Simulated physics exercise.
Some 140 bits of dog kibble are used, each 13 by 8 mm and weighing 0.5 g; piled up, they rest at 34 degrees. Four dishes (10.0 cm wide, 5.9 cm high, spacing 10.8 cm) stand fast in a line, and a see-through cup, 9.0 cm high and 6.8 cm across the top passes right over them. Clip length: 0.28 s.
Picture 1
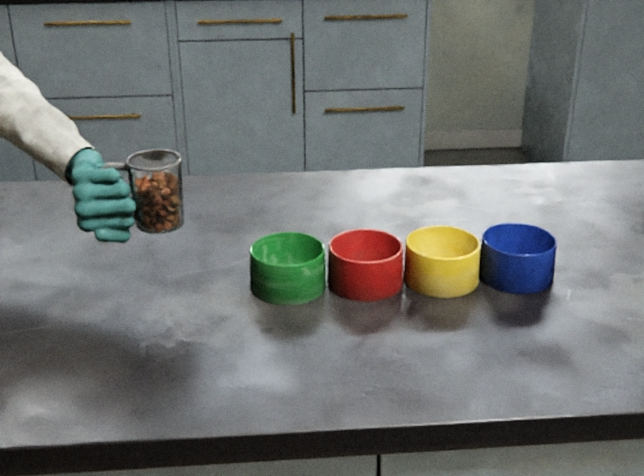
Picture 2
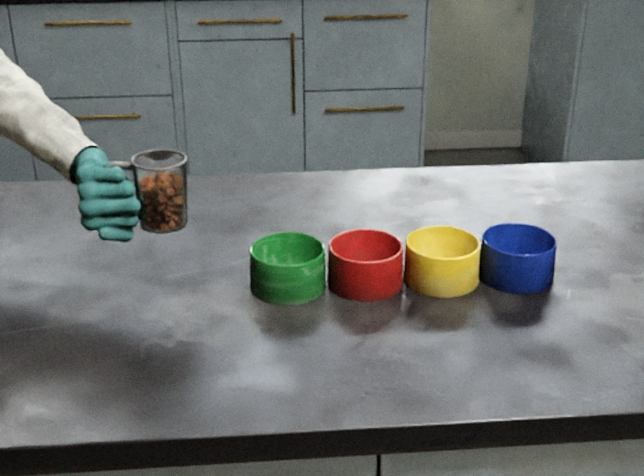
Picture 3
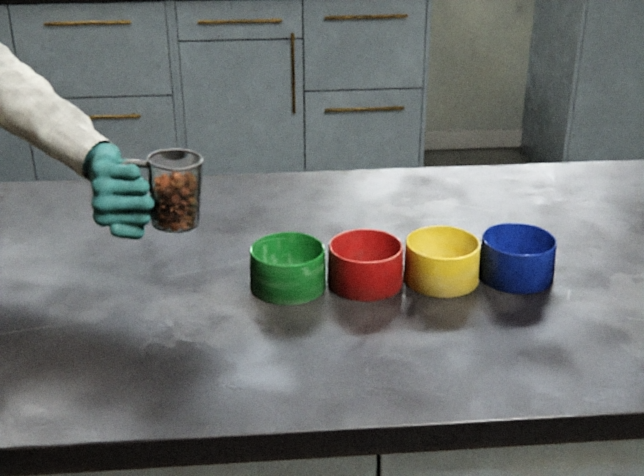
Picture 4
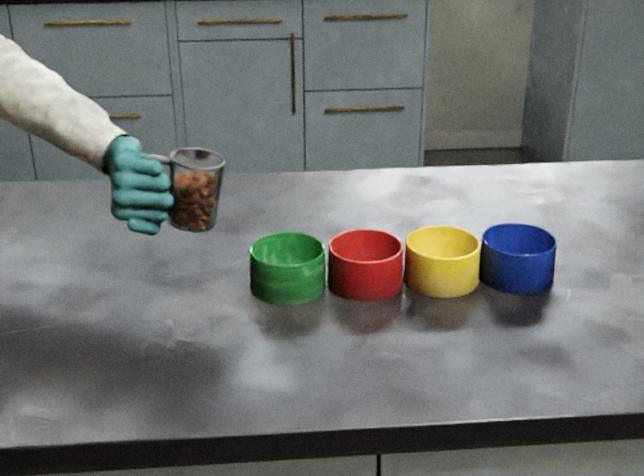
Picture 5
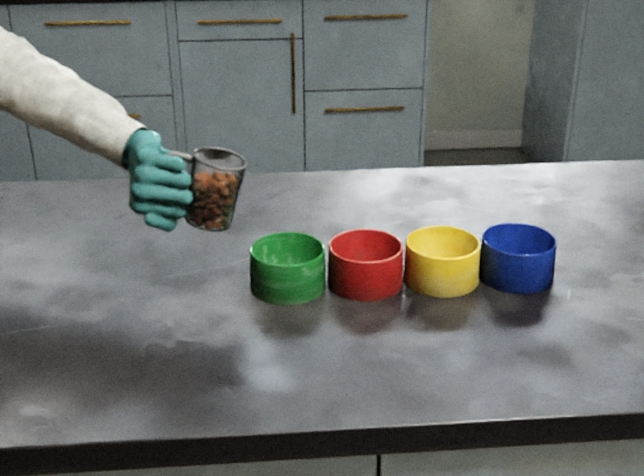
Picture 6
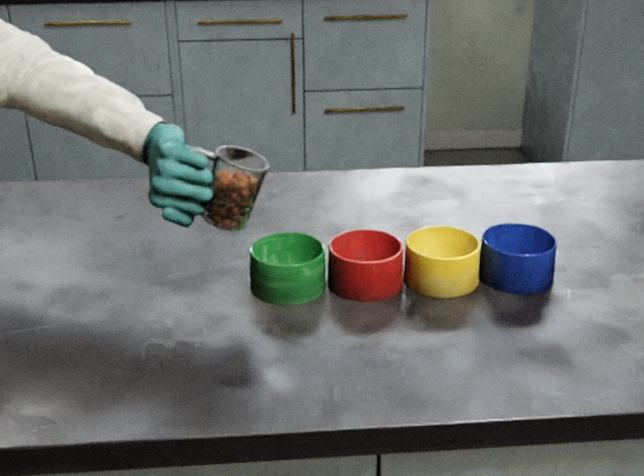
A teal-gloved hand carries a clear cup of small brown pieces rightward above a gray countertop, gradually tilting it to the right, while four dishes, green, red, yellow and blue, stay still in a row.
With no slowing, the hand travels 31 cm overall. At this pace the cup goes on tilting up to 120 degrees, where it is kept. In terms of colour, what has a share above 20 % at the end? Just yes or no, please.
In short: Red dish no, blue dish no, green dish no, yellow dish yes, counter no.
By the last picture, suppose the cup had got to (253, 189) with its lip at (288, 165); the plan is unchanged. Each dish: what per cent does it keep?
Red 0; blue 0; green 0; yellow 100.
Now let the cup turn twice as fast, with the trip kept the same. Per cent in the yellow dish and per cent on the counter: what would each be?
The yellow dish 100, the counter 0.
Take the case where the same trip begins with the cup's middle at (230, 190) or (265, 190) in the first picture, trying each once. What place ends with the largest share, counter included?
In the first try blue collects the most, and in the second it's blue.
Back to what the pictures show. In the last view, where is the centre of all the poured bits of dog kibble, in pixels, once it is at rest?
Approximately (442, 267) in the last picture.
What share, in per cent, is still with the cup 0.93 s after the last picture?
I reckon around 100 per cent.
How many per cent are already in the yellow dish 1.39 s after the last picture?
Some 70 in a hundred by then.
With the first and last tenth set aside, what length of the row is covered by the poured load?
6 centimetres.
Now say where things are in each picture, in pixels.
Cup at (157, 192), tilt 0 degrees, lip at (180, 159), moved 0.0 cm; middle of the pieces at (161, 202); green dish at (287, 249); red dish at (366, 245); yellow dish at (443, 242); blue dish at (519, 239), in the first frame.
Cup at (162, 192), tilt 1 degrees, lip at (186, 159), moved 0.6 cm; middle of the pieces at (165, 202), in the second frame.
Cup at (175, 191), tilt 4 degrees, lip at (202, 160), moved 2.3 cm; middle of the pieces at (178, 201), in the third frame.
Cup at (195, 191), tilt 9 degrees, lip at (224, 162), moved 4.9 cm; middle of the pieces at (196, 201), in the fourth frame.
Cup at (214, 190), tilt 14 degrees, lip at (246, 164), moved 7.4 cm; middle of the pieces at (214, 200), in the fifth frame.
Cup at (233, 189), tilt 19 degrees, lip at (268, 166), moved 9.9 cm; middle of the pieces at (232, 199); green dish at (287, 249); red dish at (366, 245); yellow dish at (443, 242); blue dish at (519, 239), in the sixth frame.
Then, 0.56 s after the last picture, tilt 67 degrees; cup holds 100 %.
Then, 0.93 s after the last picture, tilt 99 degrees; cup holds 100 %.
Then, 1.39 s after the last picture, tilt 120 degrees; cup holds 30 %, yellow 70 %.
In the end, red 0 %, blue 0 %, green 0 %, yellow 100 %, counter 0 %.
